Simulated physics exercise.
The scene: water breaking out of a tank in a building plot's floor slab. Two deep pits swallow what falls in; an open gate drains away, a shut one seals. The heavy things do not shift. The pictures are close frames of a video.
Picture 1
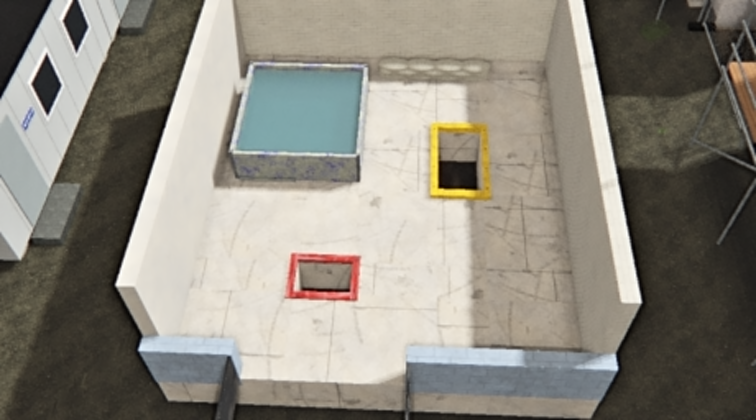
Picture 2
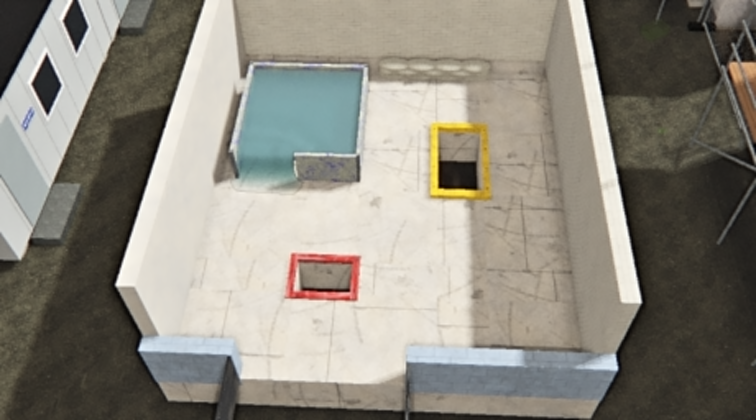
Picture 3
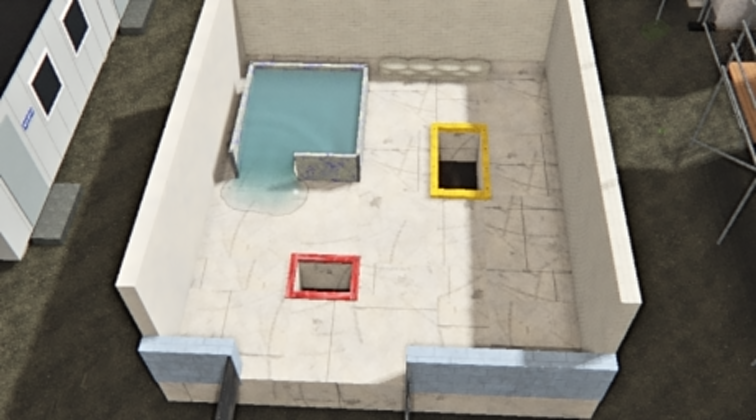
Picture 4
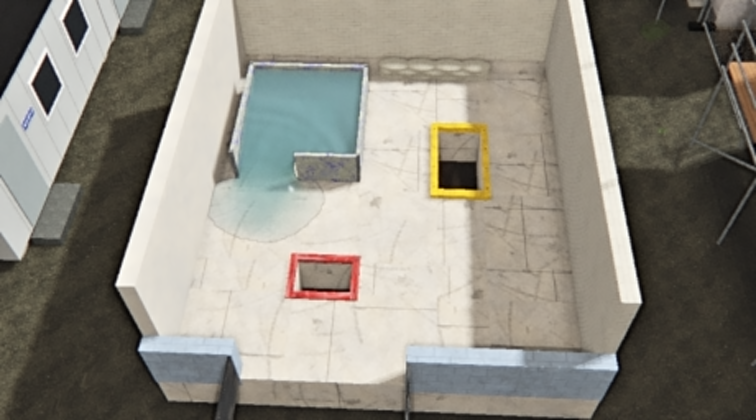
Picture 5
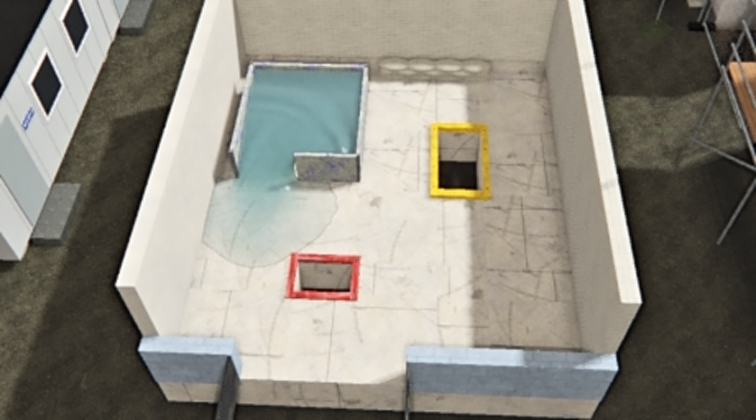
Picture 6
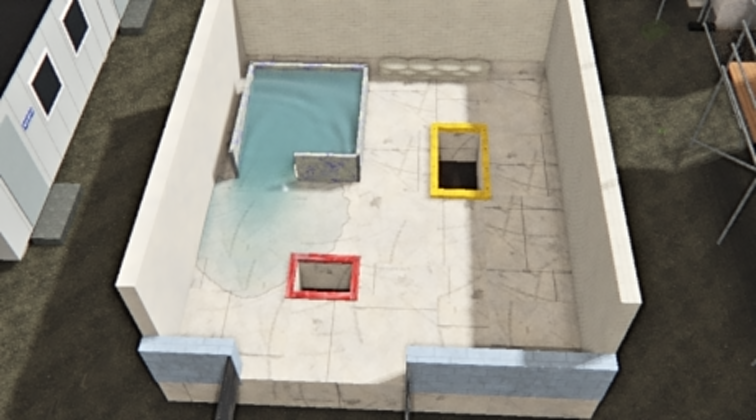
Water pours out through a gap in the front left of a raised tank and spreads in a thin, widening sheet across the pale walled floor, reaching beside the red-framed opening, while the yellow-framed opening stays clear of it.
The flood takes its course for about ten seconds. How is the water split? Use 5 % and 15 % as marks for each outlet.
The gate takes above 15 %; the yellow pit takes not even 5 %; the red pit takes between 5 and 15 %.
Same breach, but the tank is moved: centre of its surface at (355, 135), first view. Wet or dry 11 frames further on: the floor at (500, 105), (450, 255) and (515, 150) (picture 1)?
One after the other: Dry, no water, clear.
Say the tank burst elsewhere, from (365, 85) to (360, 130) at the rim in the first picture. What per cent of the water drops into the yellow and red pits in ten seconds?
Roughly, in per cent: Yellow 30, red 0.
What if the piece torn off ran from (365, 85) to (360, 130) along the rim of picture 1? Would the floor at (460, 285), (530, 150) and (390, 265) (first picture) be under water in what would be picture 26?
In that order: Covered, flooded, awash.
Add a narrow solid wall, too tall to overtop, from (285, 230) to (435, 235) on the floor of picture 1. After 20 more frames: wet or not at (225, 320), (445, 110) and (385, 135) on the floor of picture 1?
In turn: Flooded, free of water, dry.
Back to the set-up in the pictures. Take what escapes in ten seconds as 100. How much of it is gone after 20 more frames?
Some 35 per cent.
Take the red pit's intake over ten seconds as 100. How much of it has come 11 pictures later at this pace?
About 30 per cent.
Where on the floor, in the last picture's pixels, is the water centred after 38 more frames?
Near (309, 212).
A moment on, water covers 20 % of the floor; the gate 0 %, the yellow pit 0 %, the red pit 1 %.
Next, water covers 25 % of the floor; the gate 3 %, the yellow pit 0 %, the red pit 2 %.
Then, water covers 30 % of the floor; the gate 11 %, the yellow pit 0 %, the red pit 5 %.
Later, water covers 50 % of the floor; the gate 24 %, the yellow pit 0 %, the red pit 7 %.
In the end, water covers 60 % of the floor; the gate 38 %, the yellow pit 0 %, the red pit 8 %.
